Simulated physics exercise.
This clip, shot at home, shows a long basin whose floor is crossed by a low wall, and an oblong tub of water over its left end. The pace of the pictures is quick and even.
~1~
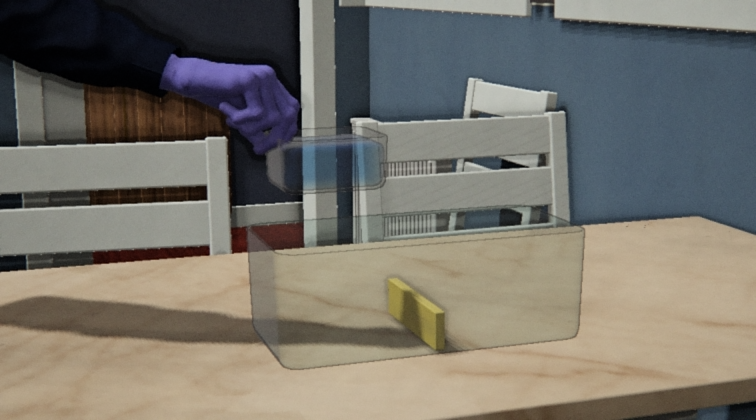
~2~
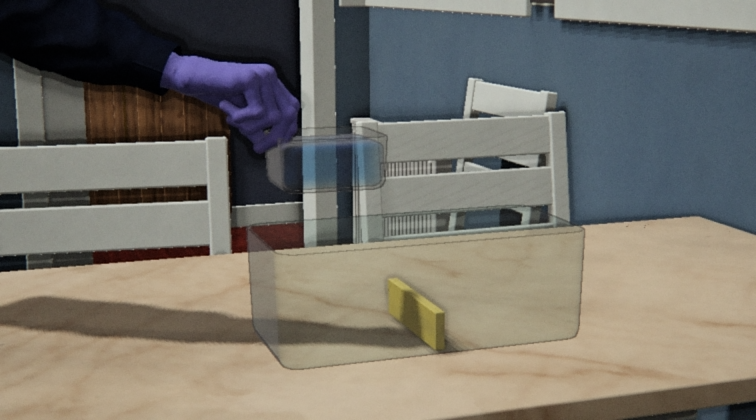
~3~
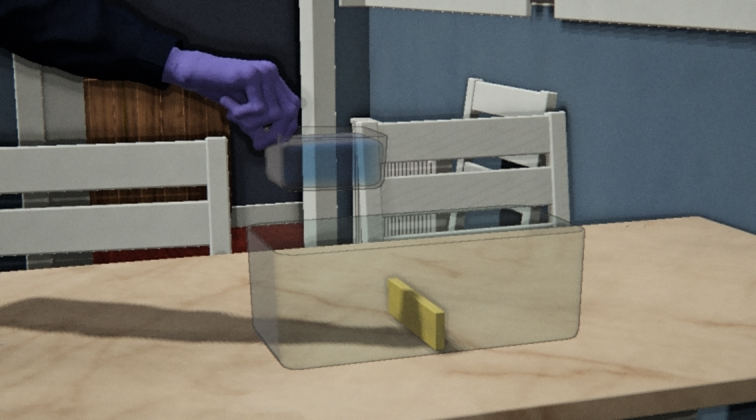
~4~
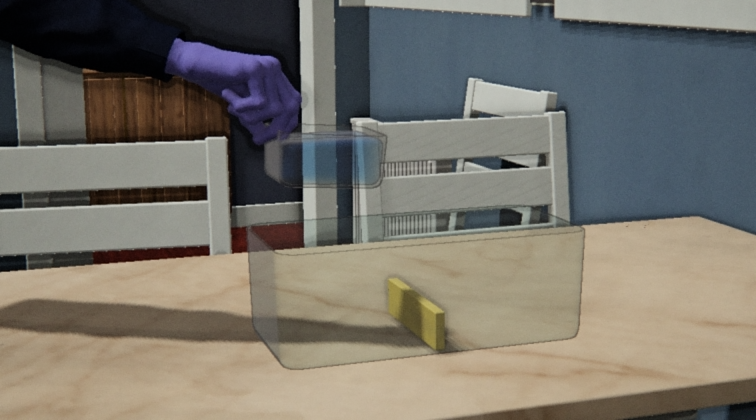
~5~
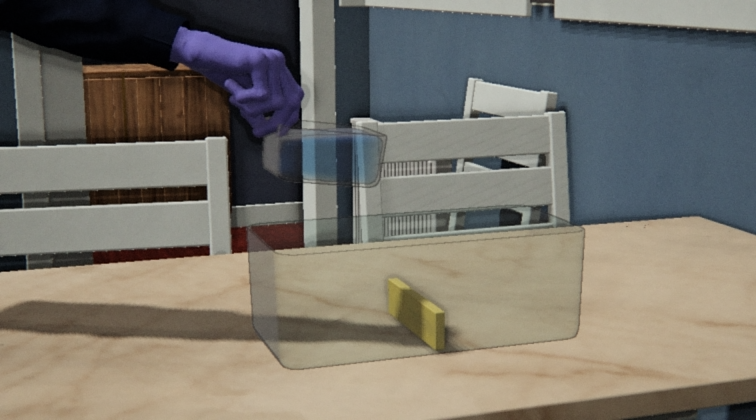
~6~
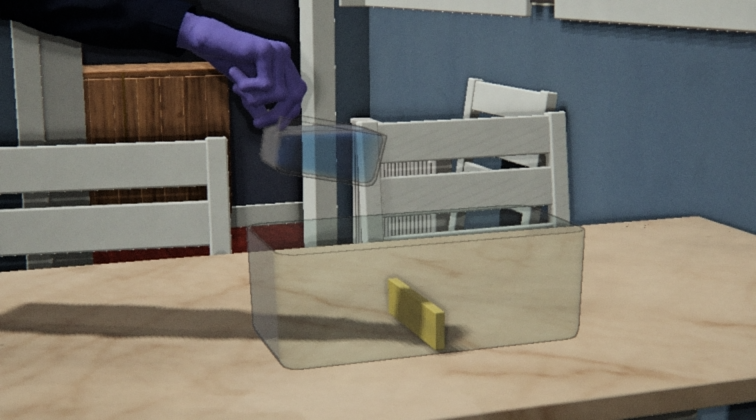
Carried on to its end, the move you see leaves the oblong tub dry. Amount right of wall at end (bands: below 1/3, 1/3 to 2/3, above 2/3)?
Above 2/3.
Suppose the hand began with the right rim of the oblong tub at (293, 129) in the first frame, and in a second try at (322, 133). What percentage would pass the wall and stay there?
Estimate, first then second: 5 per cent and 25 per cent.
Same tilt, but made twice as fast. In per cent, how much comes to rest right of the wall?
About 90 %.
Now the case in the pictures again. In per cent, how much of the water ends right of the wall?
That works out near 90 in every hundred.
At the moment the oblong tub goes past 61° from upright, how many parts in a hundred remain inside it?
Around 45 in a hundred has not poured out yet.
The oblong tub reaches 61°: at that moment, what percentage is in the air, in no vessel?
35 %.
A moment on, the oblong tub is tipped part way and 45 per cent is still to pour, 3 is left of the wall and 17 right of it.
Next, the oblong tub is tipped on its side and 9 per cent is still to pour, 5 is left of the wall and 76 right of it.
Then the oblong tub is tipped on its side and 1 per cent is still to pour, 7 is left of the wall and 90 right of it.
Later the oblong tub is tipped on its side and 0 per cent is still to pour, 9 is left of the wall and 90 right of it.
In the end 9 per cent lies left of the wall, 90 right of it and 1 outside.
